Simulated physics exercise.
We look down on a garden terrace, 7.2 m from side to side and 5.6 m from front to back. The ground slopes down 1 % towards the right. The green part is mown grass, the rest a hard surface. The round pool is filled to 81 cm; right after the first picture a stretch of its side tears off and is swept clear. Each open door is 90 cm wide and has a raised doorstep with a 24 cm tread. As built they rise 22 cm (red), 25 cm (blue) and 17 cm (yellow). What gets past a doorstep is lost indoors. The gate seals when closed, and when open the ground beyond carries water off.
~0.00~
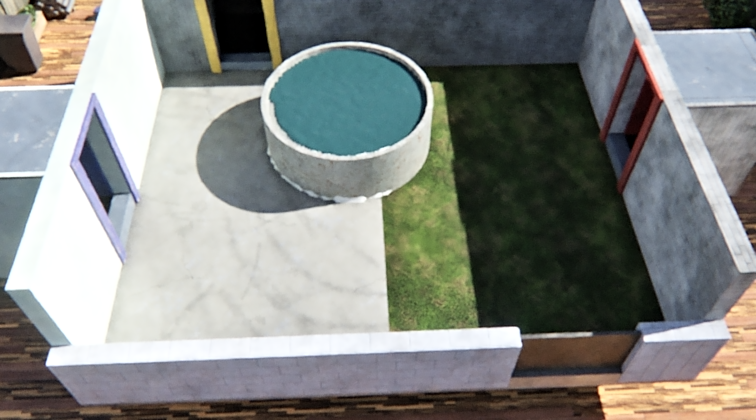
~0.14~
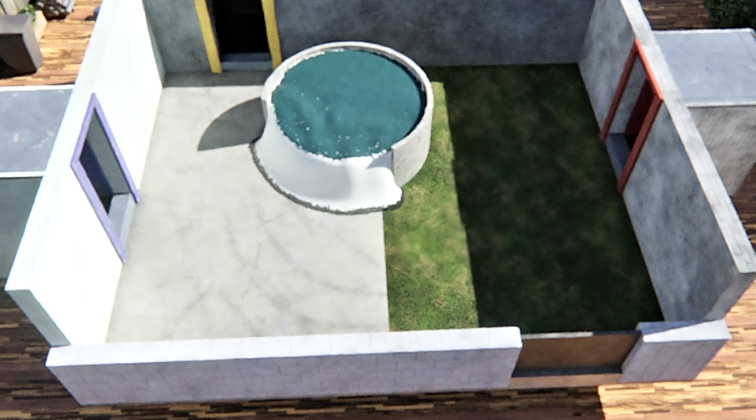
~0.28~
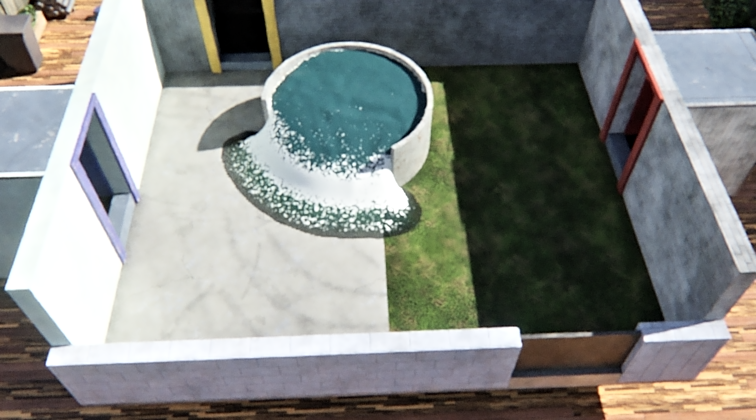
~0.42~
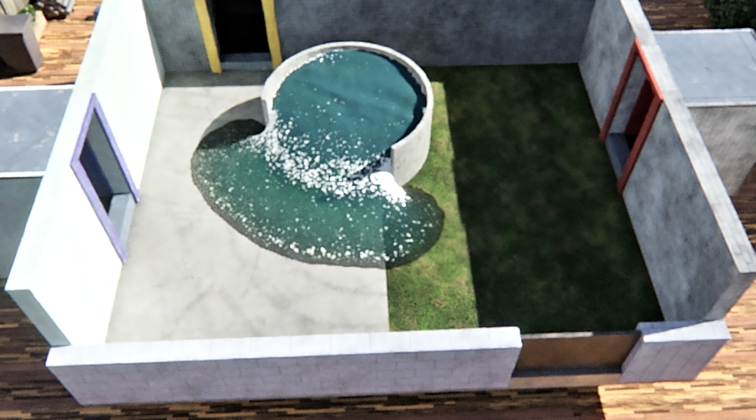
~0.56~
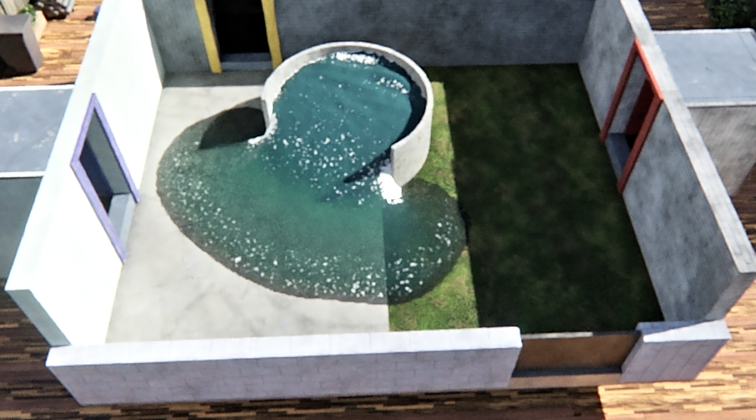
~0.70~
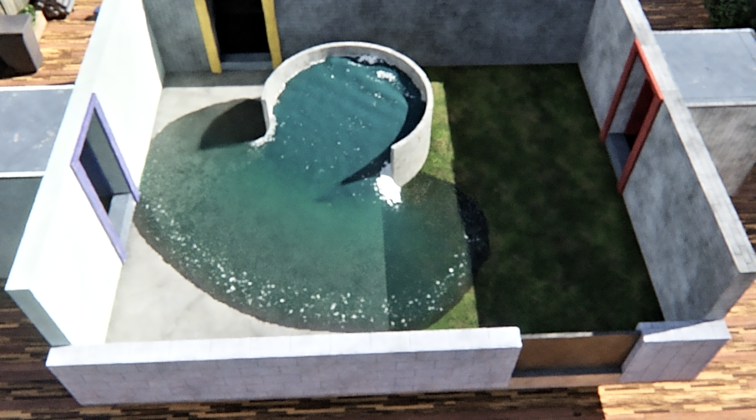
Water bursting through the torn side of a round pool, spreading in a widening sheet across pale paving and onto mown grass.
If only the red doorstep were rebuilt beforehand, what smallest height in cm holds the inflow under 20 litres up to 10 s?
It would have to be roughly 8.5 cm high.
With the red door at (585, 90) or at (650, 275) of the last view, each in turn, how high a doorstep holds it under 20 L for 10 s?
About 12.0 and 14.5 cm.
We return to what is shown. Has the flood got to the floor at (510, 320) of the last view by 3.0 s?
It is under water.
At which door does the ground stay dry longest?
The red one.
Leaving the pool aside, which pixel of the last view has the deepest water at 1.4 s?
Around (98, 374).
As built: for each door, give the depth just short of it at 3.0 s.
In cm: Red 0, blue 26, yellow 5.
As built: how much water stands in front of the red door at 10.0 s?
About 12.0 cm.
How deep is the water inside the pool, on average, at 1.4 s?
Some 38 cm.
After 1.4 s water covers 50 % of the floor, deepest (54 cm) near (98, 374); it has not reached the red door.
After 3.0 s water covers 65 % of the floor, deepest (36 cm) near (158, 372); it has not reached the red door.
After 10.0 s water covers 100 % of the floor, deepest (17 cm) near (595, 145); 12 cm at the red door, 0 litres in over its 22 cm doorstep.
At the red door as built, the water arrived by 5.0 s and peaked near 14 cm at 7.2 s.
Run again over the same 10 s with other heights there, 36 litres in over 7 cm, 14 litres over 9.5 cm. The limit of 20 litres is kept from about 8.5 cm up.
